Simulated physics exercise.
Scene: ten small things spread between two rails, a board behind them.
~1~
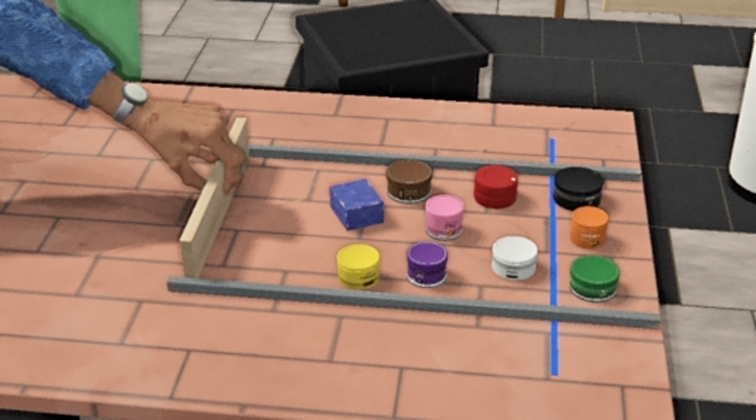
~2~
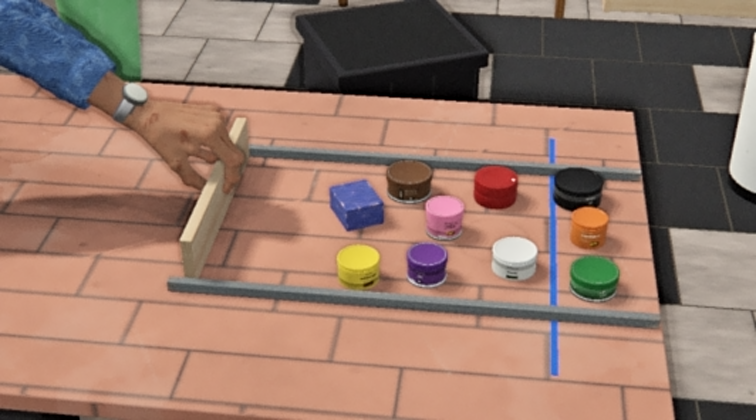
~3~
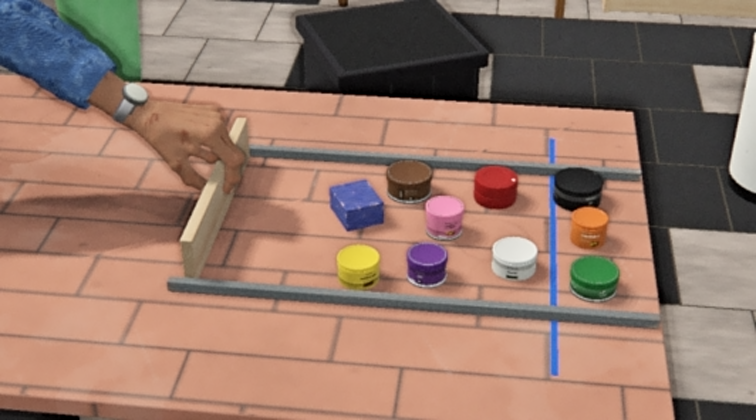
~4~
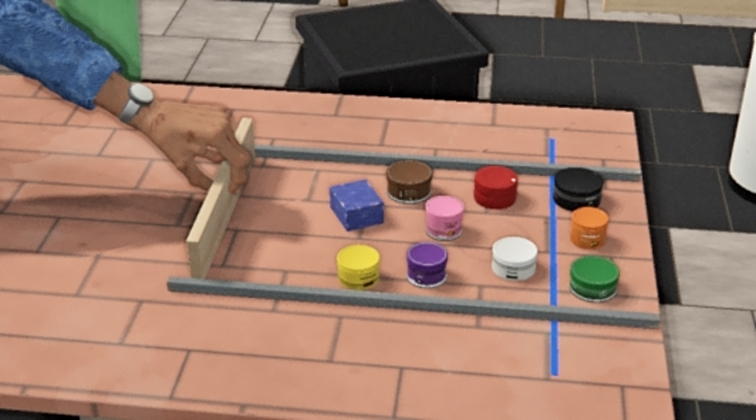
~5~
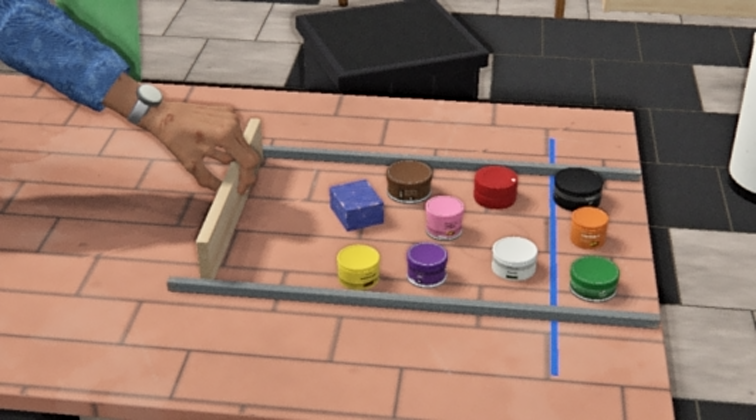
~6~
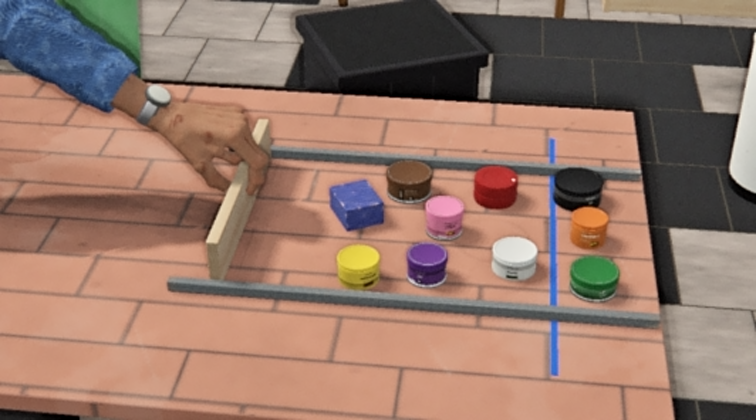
At the start, a hand holds a wooden board upright at the left end of two gray rails on a brick-patterned table, with colorful small pots and a blue block spread beyond it. The hand then slides the board slightly right, still short of the items, which stay still around the blue line.
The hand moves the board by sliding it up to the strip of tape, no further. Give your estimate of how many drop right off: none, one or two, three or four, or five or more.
Well, what drops off the end works out to one or two of them.
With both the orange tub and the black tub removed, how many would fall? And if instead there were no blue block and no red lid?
0 in the first try, 0 in the second.
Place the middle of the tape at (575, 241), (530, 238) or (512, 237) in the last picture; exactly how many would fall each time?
Counts per try: 2; 0; 0.
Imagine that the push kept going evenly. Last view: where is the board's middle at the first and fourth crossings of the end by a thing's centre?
Its middle is near (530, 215) and then near (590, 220).
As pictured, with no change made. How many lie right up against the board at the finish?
Contact count: 4.
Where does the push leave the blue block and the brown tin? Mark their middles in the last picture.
The blue block ends at (574, 225) and the brown tin at (577, 195).
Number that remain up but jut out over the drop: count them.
Expected count: 1.
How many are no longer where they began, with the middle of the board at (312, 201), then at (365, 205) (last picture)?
At the first point the count is 0, at the second it's 2.
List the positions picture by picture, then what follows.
The first picture shows green pot (594, 279); orange tub (589, 228); black tub (578, 189); board (218, 195); tape (553, 239).
The second picture shows orange tub (589, 228); pink tin (444, 219).
The third picture shows black tub (578, 190); board (218, 195).
The fourth picture shows green pot (594, 279); blue block (357, 205).
The fifth picture shows orange tub (589, 228); purple tin (427, 265).
The sixth picture shows green pot (594, 279); orange tub (589, 228); black tub (578, 190); board (242, 196); tape (553, 239).
Early on, none off yet; green pot at rest near (594, 279); orange tub at rest near (589, 228); black tub at rest near (578, 190).
Finally, the number that fall off is one or two; lost, black tub.
